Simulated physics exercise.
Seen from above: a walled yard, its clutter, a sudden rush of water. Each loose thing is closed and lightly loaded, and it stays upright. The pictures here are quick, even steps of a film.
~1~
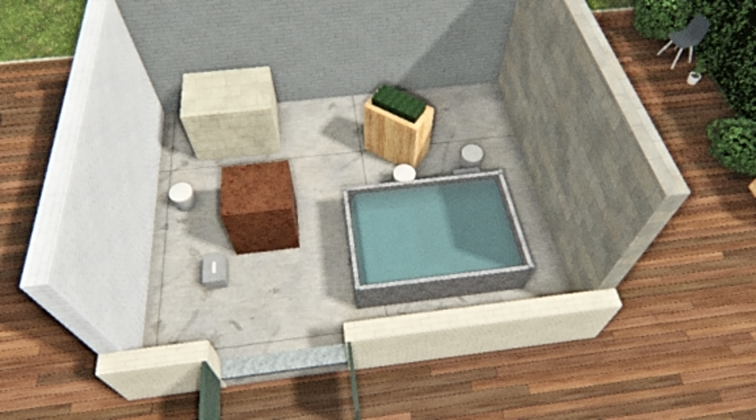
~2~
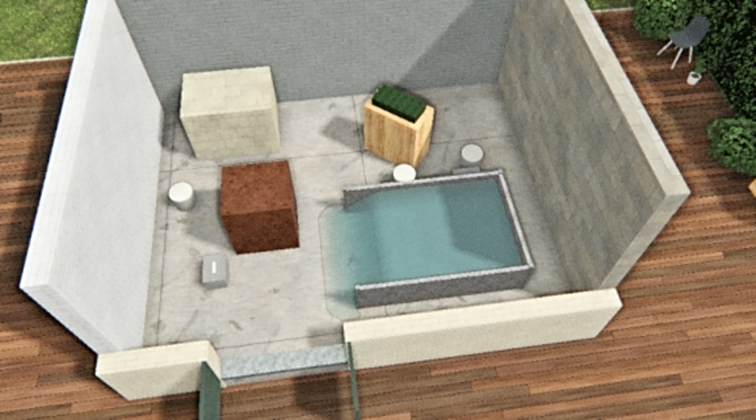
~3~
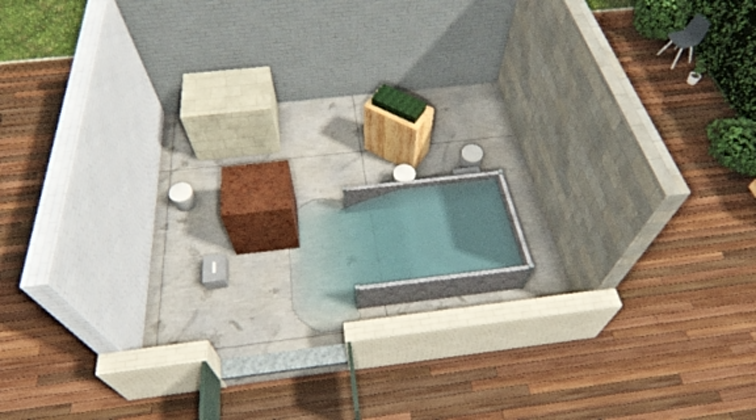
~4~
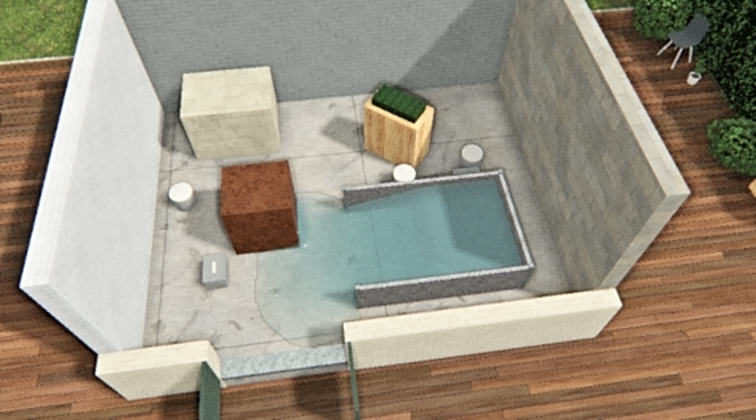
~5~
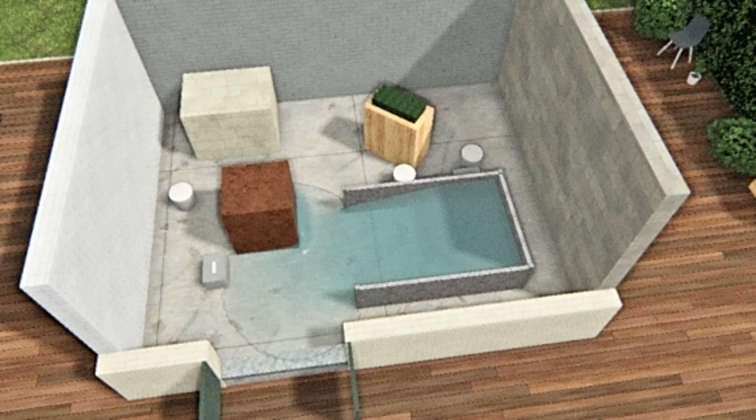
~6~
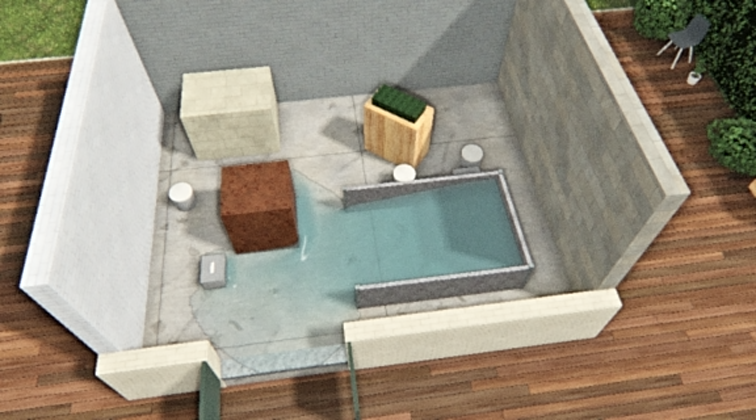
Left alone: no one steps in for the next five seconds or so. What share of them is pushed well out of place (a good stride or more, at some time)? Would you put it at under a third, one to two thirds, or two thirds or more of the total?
I would put it at one to two thirds of the total.
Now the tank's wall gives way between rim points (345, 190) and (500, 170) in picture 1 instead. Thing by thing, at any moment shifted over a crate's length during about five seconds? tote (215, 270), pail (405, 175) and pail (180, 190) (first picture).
The first: Fell short; the second: Went past that; the third: Went past that.
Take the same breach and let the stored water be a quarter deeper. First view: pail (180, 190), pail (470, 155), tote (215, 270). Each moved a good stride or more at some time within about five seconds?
Answers, in the order asked: Went past the threshold, stayed within the threshold, went past the threshold.
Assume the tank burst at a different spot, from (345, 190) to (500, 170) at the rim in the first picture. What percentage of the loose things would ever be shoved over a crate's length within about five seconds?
My estimate is some 80 per cent of them.
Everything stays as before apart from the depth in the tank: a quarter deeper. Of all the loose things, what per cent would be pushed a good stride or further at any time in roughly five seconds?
40 per cent.
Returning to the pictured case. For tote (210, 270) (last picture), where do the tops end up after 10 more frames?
Position: About (157, 247).
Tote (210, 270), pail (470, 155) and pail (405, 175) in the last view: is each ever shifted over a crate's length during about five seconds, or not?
Well, in the order you gave them, the first went the distance, the second stayed under the mark, and the third stayed under the mark.
A moment on, 0 of 5 are well off their spots; 0 afloat.
Next, 1 of 5 are well off their spots; 1 afloat.
Later, 2 of 5 are well off their spots; 1 afloat.
In the end, 2 of 5 are well off their spots, and 2 have been at some point; 0 afloat.
